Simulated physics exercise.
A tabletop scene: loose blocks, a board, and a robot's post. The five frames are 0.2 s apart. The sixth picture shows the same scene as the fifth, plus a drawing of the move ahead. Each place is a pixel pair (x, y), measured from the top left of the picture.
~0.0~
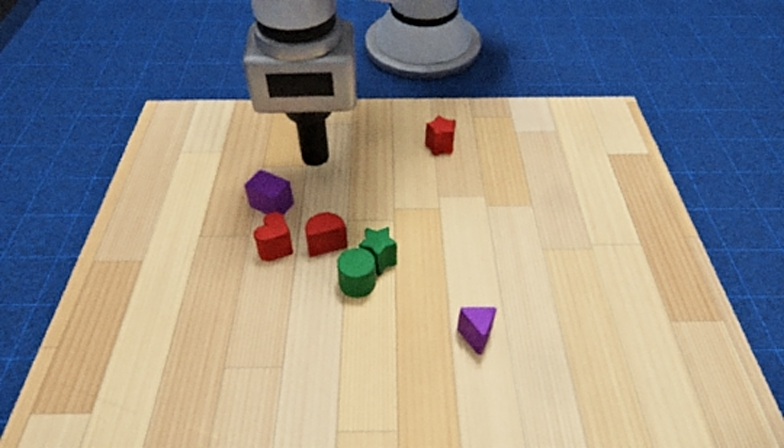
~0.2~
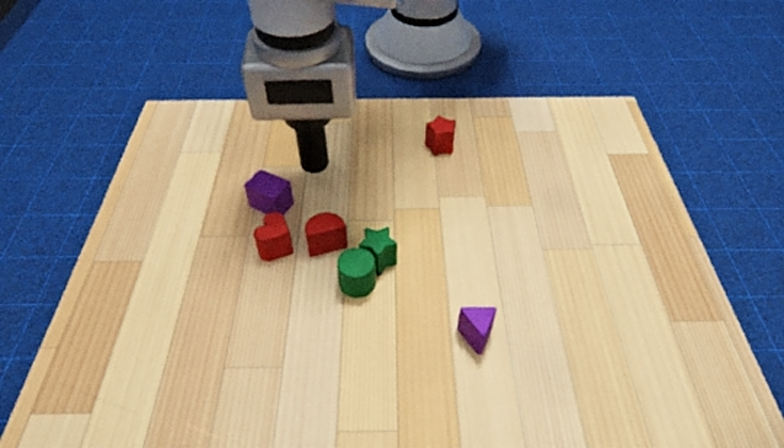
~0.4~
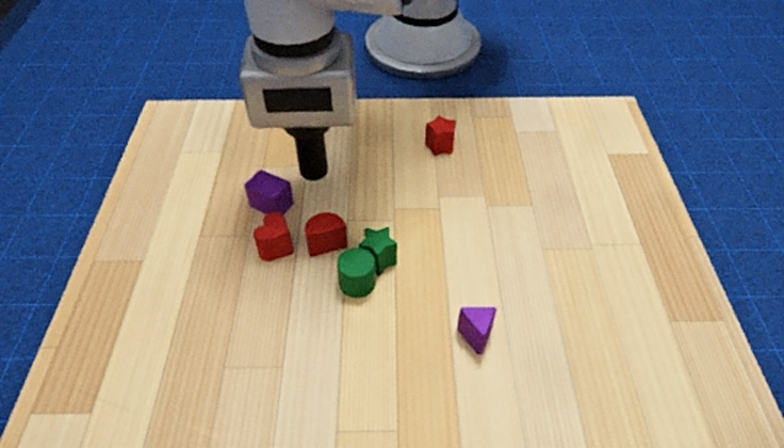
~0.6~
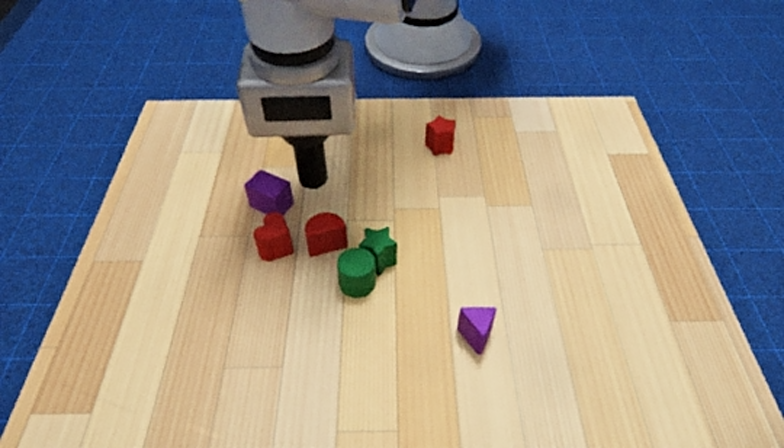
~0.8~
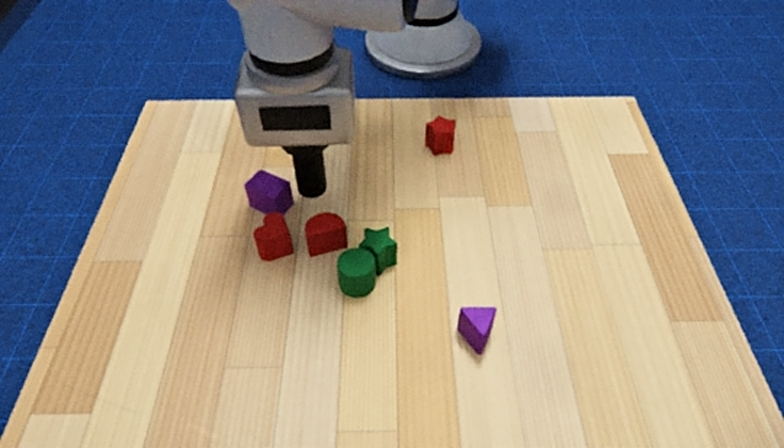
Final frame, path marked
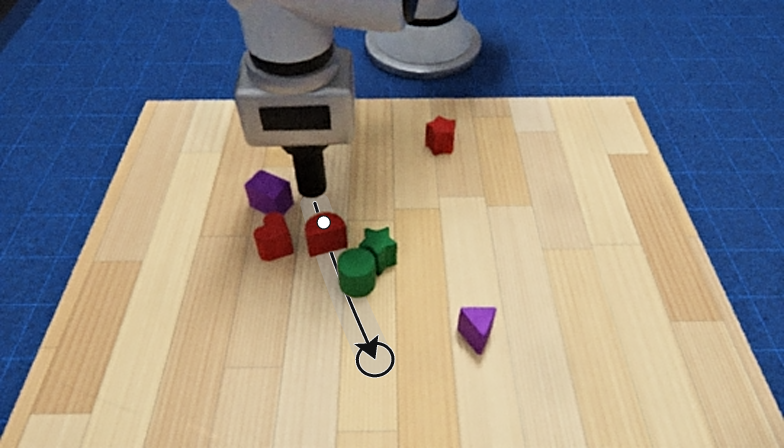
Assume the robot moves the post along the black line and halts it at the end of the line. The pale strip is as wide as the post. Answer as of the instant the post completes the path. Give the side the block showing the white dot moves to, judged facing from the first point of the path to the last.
Side: Left.
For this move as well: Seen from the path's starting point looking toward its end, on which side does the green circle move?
It slides leftward.
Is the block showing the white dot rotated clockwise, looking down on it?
Final answer: No.
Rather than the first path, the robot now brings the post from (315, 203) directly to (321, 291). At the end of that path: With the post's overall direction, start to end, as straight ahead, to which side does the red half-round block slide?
It heads left.
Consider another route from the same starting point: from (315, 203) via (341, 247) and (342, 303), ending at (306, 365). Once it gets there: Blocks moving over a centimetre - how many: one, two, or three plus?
It looks like two blocks will be pushed more than about 1 cm.
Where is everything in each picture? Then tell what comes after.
The first picture shows lower end of the post (316, 158), tops of blocks, red half-round block (324, 222), green circle (356, 262), green star-shaped block (378, 239).
The second picture shows post (315, 165), blocks as before.
The third picture shows post (314, 172), blocks as before.
The fourth picture shows post (314, 180), blocks as before.
The fifth picture shows post (313, 189), red half-round block (324, 222), green circle (356, 262), green star-shaped block (378, 239).
The drawn path runs from (315, 203) over (339, 274) to (375, 359); the dot is on the red half-round block.
The first path, step by step. One third of the way, post (328, 235); red half-round block (335, 251), turned 15° anticlockwise; green circle (361, 267).
Two thirds of the way, post (348, 288); red half-round block (367, 304), turned 50° anticlockwise; green circle (403, 303).
At the end, post (375, 347); red half-round block (412, 352), turned 115° anticlockwise; green circle (421, 312); green star-shaped block not moved.
